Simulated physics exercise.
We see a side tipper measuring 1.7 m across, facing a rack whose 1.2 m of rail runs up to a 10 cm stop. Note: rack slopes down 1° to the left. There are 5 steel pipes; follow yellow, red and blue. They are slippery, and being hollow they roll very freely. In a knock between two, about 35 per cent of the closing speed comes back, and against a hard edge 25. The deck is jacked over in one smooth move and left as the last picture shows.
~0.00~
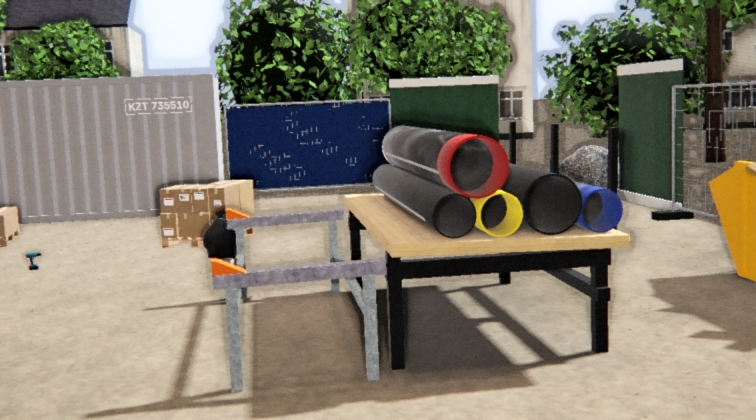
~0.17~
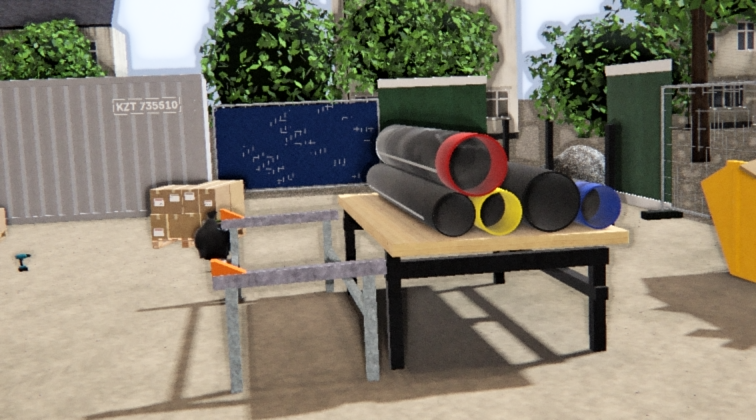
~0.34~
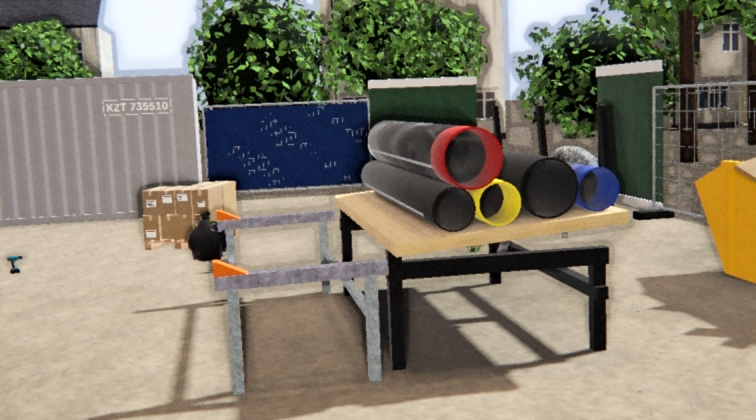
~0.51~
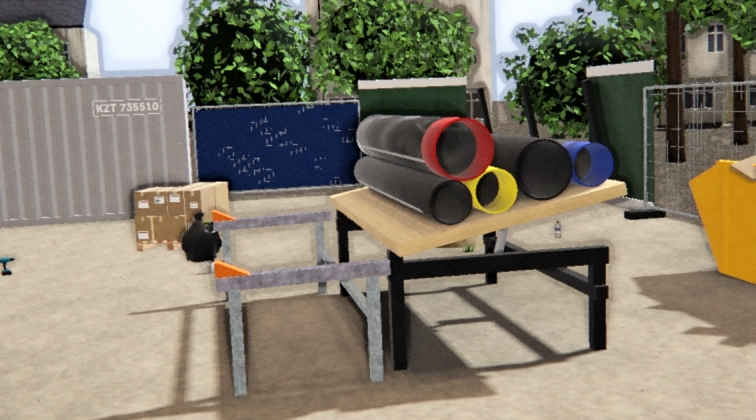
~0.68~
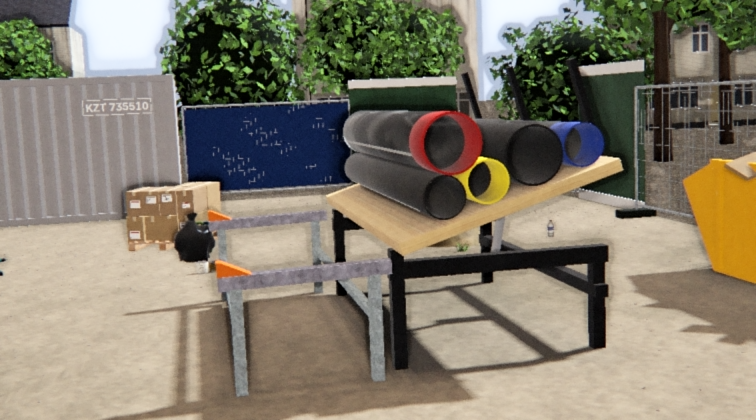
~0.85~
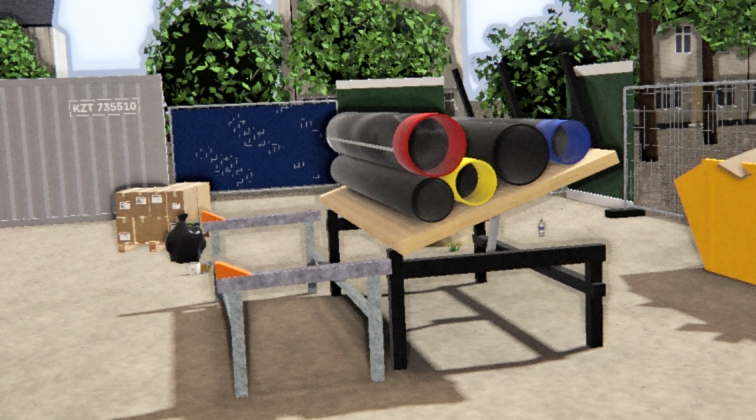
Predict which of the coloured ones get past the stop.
In order: Yellow tops the stop. Red tops the stop. Blue fails to top the stop.
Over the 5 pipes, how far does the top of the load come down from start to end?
Roughly 40 cm.
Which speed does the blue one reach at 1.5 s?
Close to 1.5 m/s at that moment.
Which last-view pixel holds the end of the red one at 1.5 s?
I'd point to somewhere near (333, 184).
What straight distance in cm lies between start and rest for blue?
Blue 210.
Then, 1.5 s in, yellow is on the rack, 115 cm from the rack's far end, rolling left; red is in the air, 80 cm from the rack's far end, rolling left; blue is on the deck, 75 cm from the hinge, rolling left; 0 of 5 over the stop.
Then, 2.1 s in, yellow is on the rack, 40 cm from the rack's far end, rolling left; red is beyond the stop and falling; blue is on the rack, 115 cm from the rack's far end, rolling left; 1 of 5 over the stop.
Then, 2.9 s in, yellow is over the stop and falling; red is over the stop, on the ground; blue is on the rack, 65 cm from the rack's far end, rolling left; 3 of 5 over the stop.
In the end (9.1 s), yellow is over the stop, on the ground; red is beyond the stop, on the ground; blue is on the rack, 65 cm from the rack's far end; 3 of 5 over the stop.
